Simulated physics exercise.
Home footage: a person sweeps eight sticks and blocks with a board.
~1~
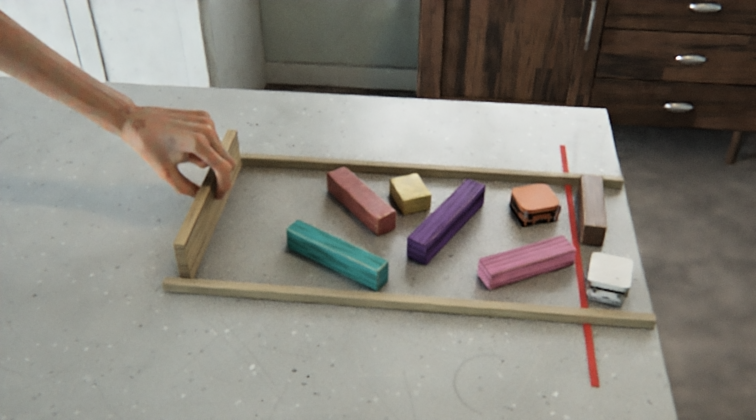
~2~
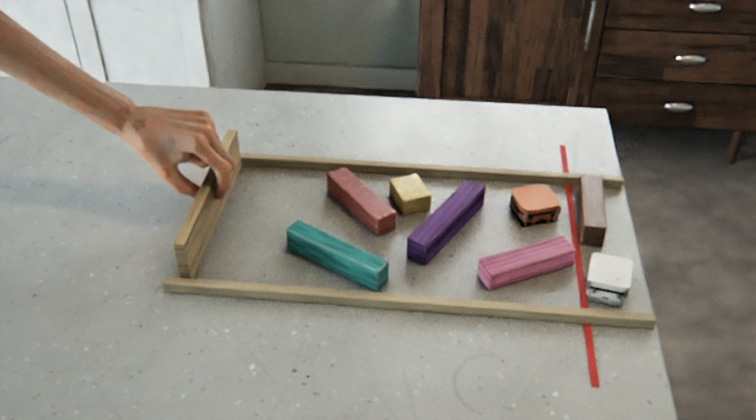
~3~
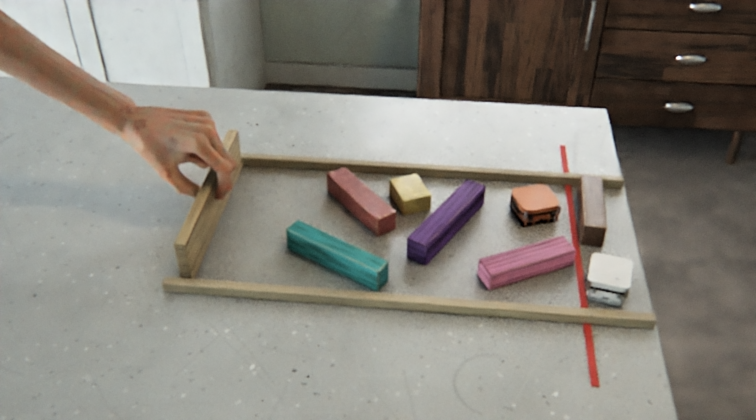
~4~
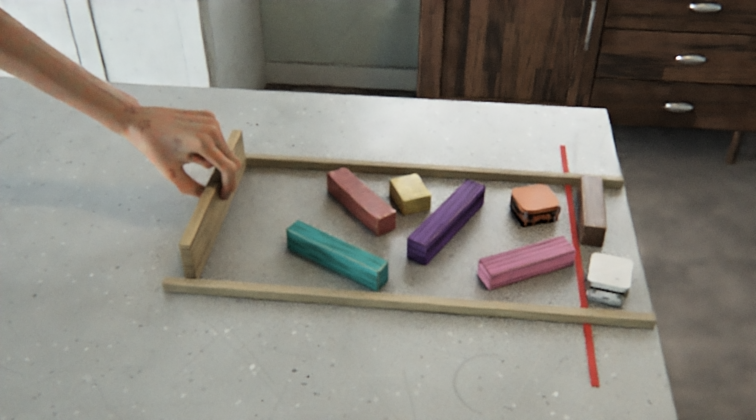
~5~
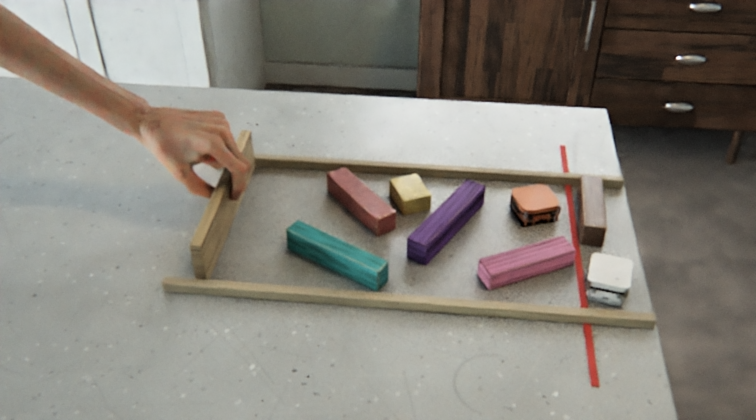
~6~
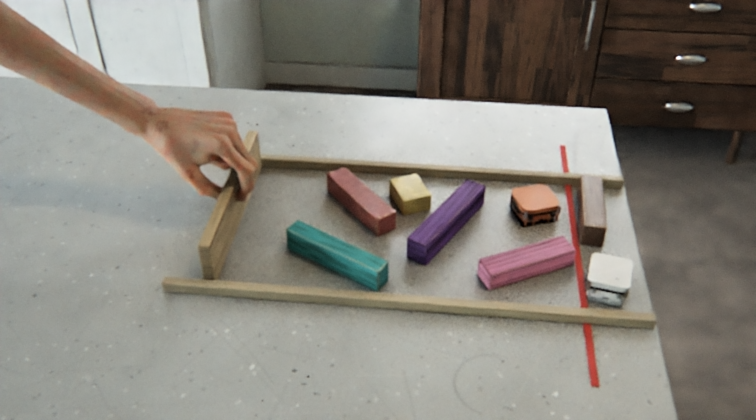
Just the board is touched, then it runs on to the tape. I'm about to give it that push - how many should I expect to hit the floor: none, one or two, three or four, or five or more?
Expect three or four.
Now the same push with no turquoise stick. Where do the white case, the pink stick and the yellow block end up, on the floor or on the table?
The white case: Drops. The pink stick: Remains. The yellow block: Remains.
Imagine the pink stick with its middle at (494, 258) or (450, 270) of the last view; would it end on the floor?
The pink stick: Plunges, then stays put.
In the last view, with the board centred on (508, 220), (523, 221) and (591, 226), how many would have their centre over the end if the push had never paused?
The counts are 1, 1 and 5, in that order.
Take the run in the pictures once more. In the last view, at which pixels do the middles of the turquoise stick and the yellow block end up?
They end up close to (633, 287) and (610, 204).
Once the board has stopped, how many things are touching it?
My count gives 2.
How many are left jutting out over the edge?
Expected count: 2.
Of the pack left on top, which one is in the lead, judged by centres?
It's the purple stick that ends up nearest.
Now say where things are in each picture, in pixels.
White case (608, 280); brown bar (592, 209); orange case (534, 205); board (211, 200); tape (576, 244), in the first picture.
Brown bar (592, 209); yellow block (410, 194), in the second picture.
Orange case (534, 206); red bar (360, 201), in the third picture.
White case (608, 280); purple stick (447, 220), in the fourth picture.
Brown bar (592, 209); board (226, 201), in the fifth picture.
White case (608, 280); brown bar (592, 209); orange case (534, 206); board (234, 202); tape (576, 244), in the sixth picture.
A little later, none off yet; white case at rest near (608, 280); brown bar at rest near (592, 209); orange case at rest near (534, 206).
When it is over, the number that fall off is three or four; down, pink stick, orange case, brown bar and white case.
